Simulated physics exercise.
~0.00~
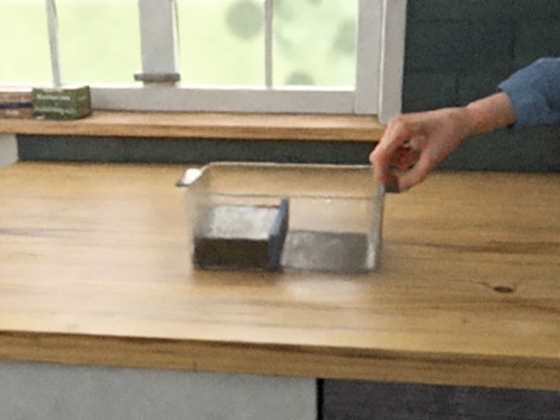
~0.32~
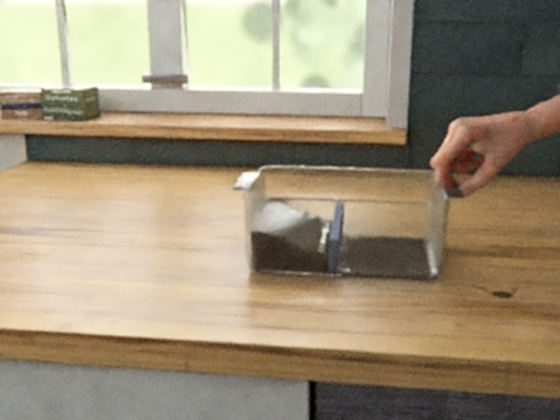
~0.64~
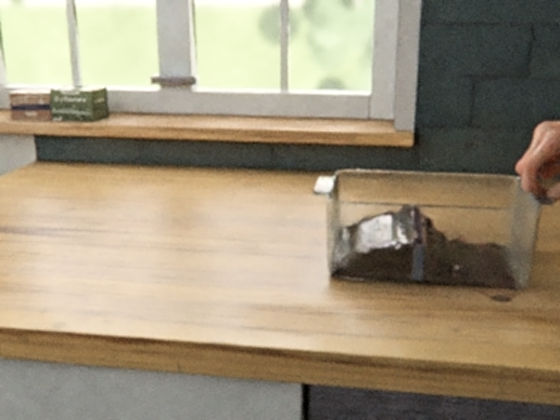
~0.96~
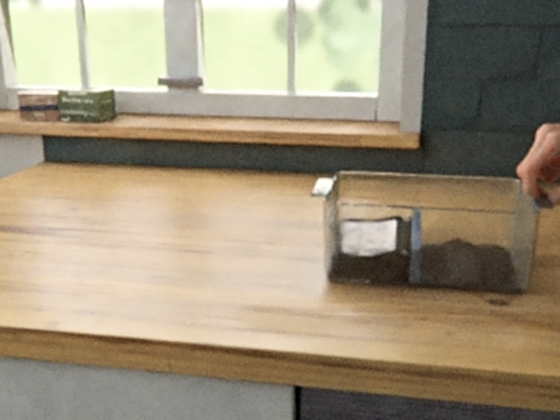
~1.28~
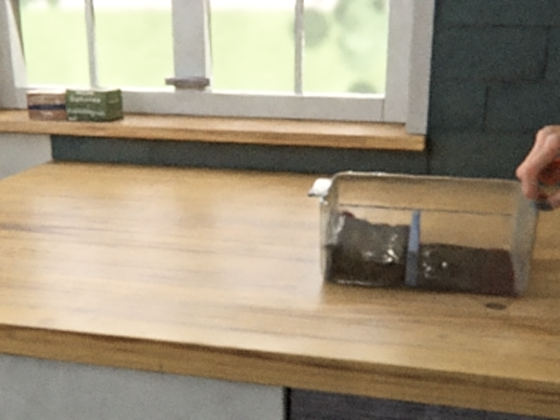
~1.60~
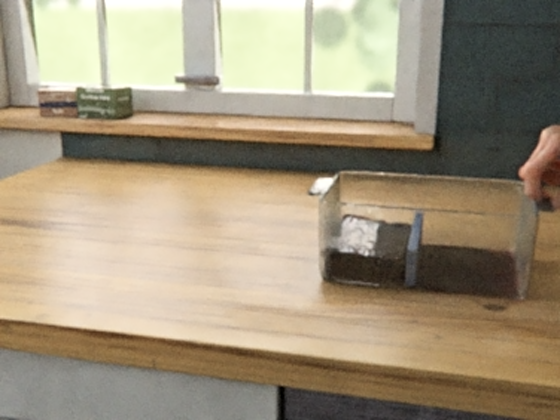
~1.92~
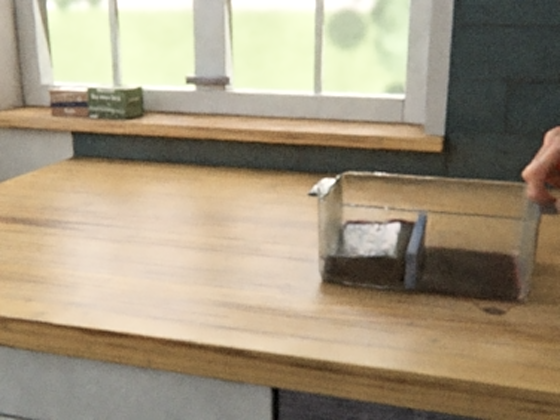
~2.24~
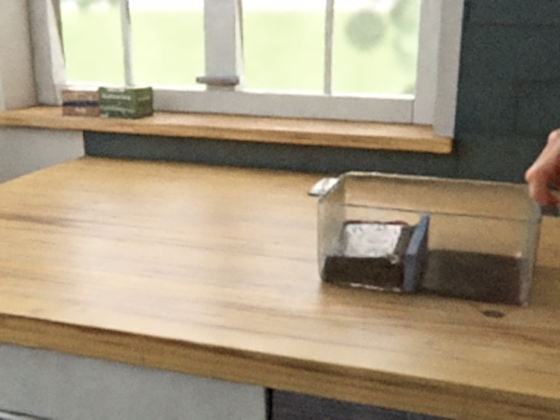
A hand pulled a clear, divided tub of dark liquid rightwards across a wooden counter, and the liquid sloshed up, some crossing the divider. The tub then stopped and the liquid settled, with most still on the left side.
